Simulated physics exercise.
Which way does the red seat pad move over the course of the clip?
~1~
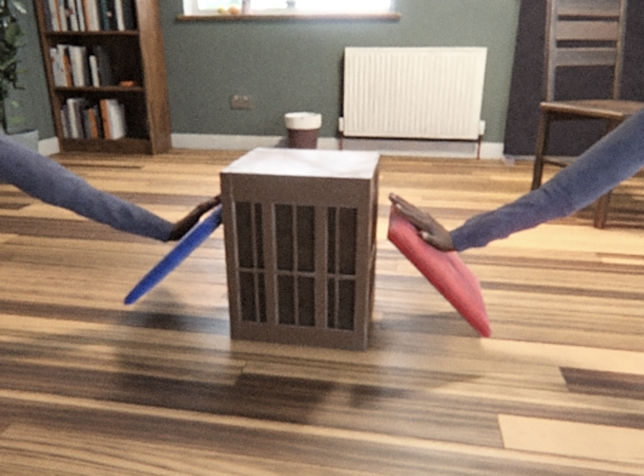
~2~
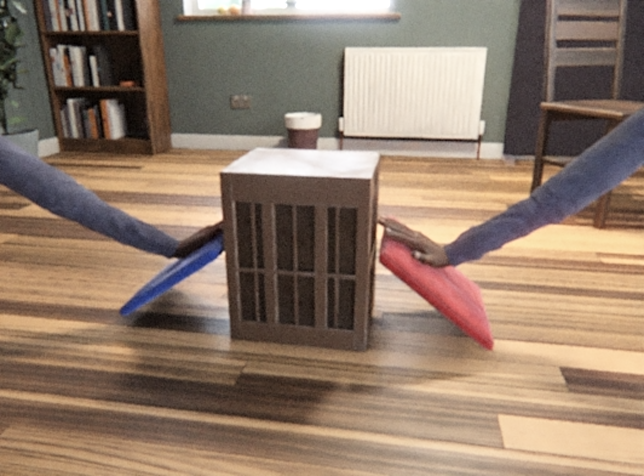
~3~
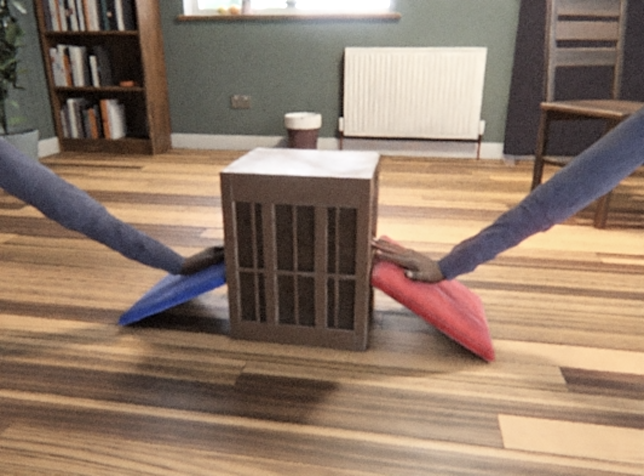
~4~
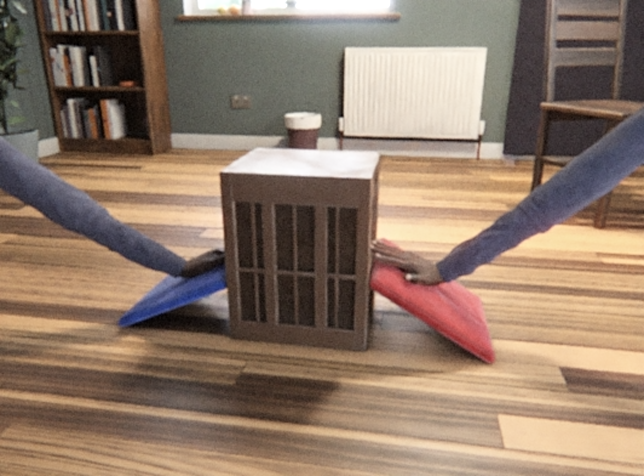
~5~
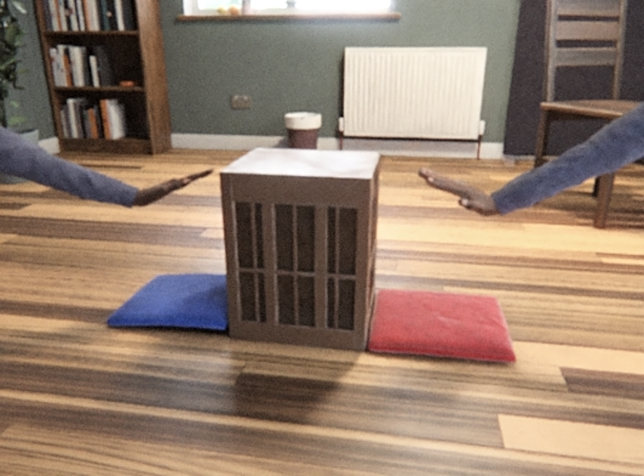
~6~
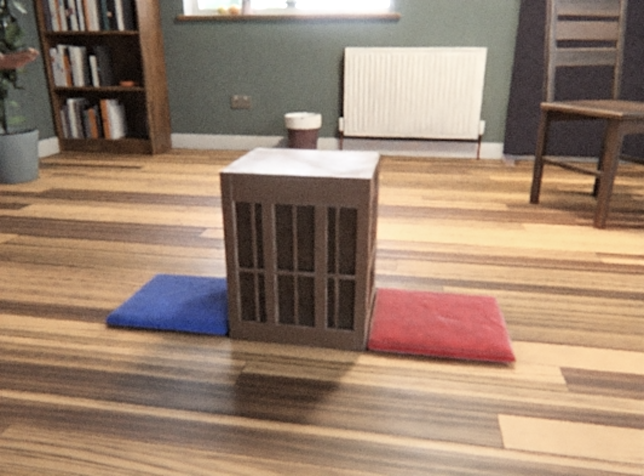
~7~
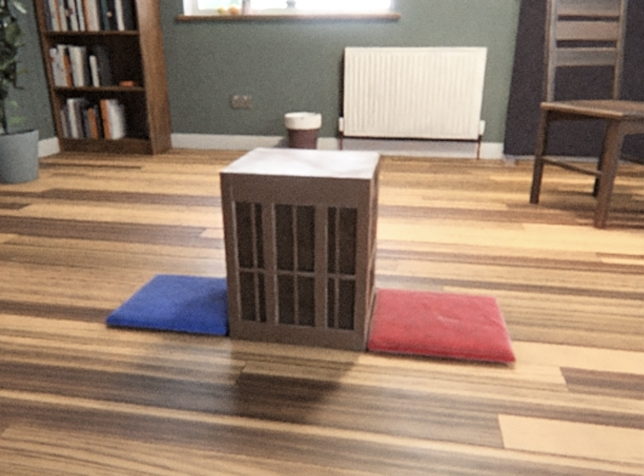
The red seat pad moves down, ending flat on the floor to the right of the crate.
Two hands lower blue and red pads beside a brown crate, release them, and both end flat.
